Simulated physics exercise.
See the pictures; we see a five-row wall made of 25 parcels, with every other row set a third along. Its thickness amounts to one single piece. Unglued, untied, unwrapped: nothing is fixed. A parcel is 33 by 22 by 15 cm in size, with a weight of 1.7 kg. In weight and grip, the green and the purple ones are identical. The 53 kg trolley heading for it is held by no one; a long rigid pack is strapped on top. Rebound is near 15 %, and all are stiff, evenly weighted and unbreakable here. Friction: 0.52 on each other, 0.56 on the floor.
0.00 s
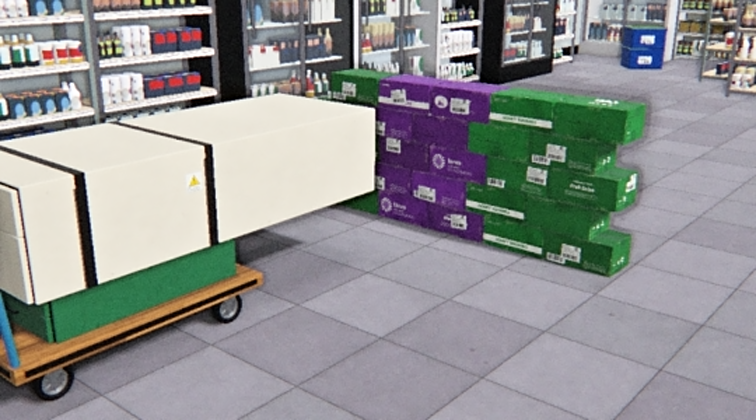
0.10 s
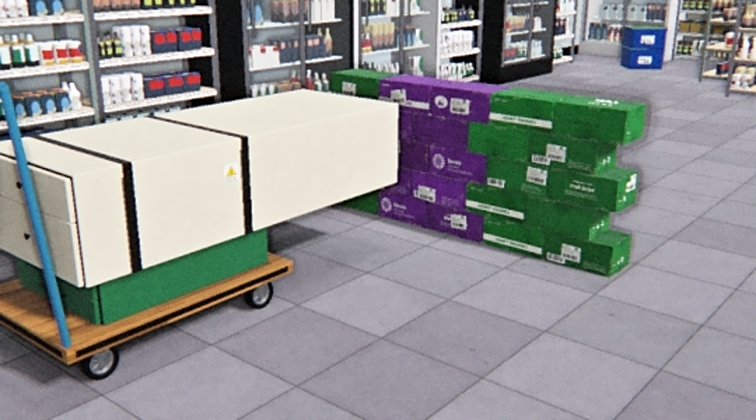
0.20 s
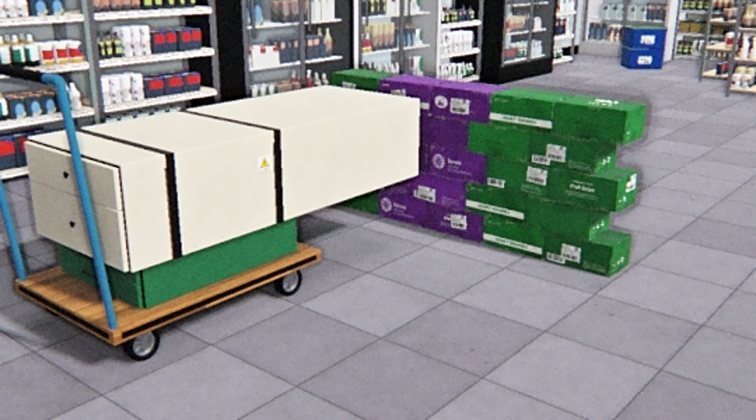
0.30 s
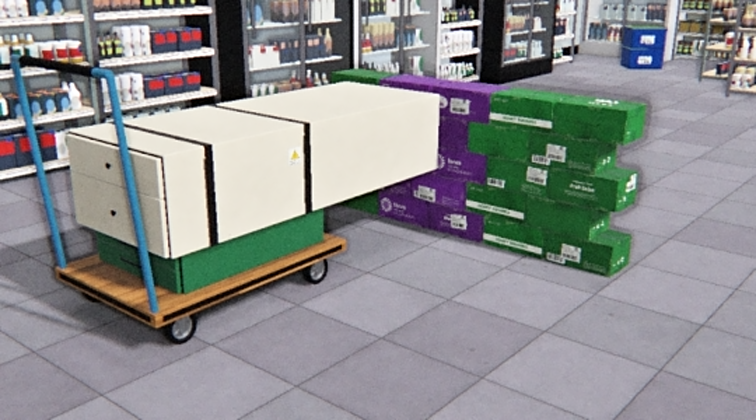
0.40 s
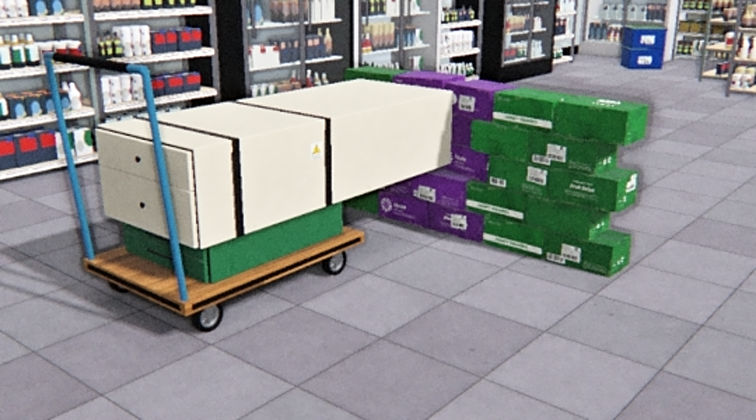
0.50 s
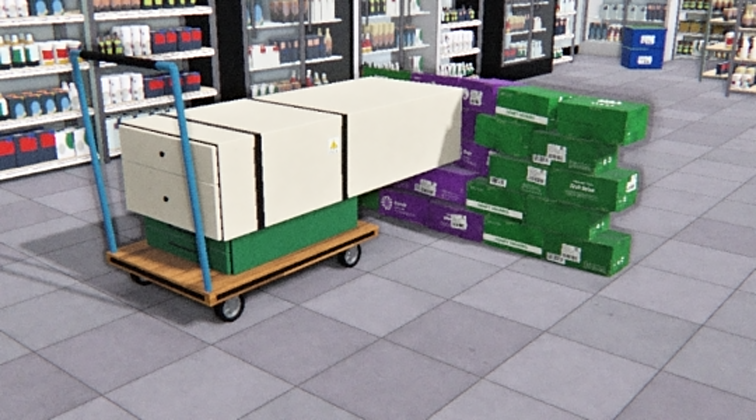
A loaded trolley rolls right and its long white load pushes into stacked purple and green boxes.
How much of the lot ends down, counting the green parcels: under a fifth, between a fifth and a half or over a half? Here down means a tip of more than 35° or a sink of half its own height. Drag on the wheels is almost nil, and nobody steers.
All told, it comes to one fifth to one half.
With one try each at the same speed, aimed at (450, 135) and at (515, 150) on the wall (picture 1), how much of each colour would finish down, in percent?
Down by colour - green: 50%, then 50%; purple: 80%, then 40%.
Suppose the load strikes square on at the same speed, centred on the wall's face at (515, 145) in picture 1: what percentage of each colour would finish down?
For green it's 50 per cent, for purple 40 per cent.
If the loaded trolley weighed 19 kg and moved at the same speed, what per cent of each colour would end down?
Green 30, purple 60 per cent.
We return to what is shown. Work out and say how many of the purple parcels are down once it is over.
For purple, 9.
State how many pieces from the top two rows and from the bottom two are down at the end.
I count 8 from the top and 4 from the bottom.
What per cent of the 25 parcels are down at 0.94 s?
60 percent by then.
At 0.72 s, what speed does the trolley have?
Roughly 0.8 m/s.
After 0.58 s, load 28 cm past the wall's line, still rolling; none of the 15 green parcels down (0 of 25 in all colours); top green parcel leaning 27°, 7 cm lower; top purple parcel leaning 14°.
After 0.72 s, load 40 cm past the wall's line, still rolling; 3 of the 15 green parcels down (9 of 25 in all colours); top green parcel leaning 63°, 27 cm lower; top purple parcel leaning 39°, 12 cm lower.
After 0.94 s, load 57 cm past the wall's line, still rolling; 6 of the 15 green parcels down (15 of 25 in all colours); top green parcel on its side; top purple parcel on its side.
After 1.32 s, load 82 cm past the wall's line, still rolling; 6 of the 15 green parcels down (15 of 25 in all colours); top green parcel on its side; top purple parcel on its side.
At rest (2.0 s), load 94 cm past the wall's line, stopped; 6 of the 15 green parcels down (15 of 25 in all colours); top green parcel on its side; top purple parcel on its side. That is 40 per cent. As the last picture would show them, middles, top green parcel near (457, 155), top purple parcel near (634, 169).
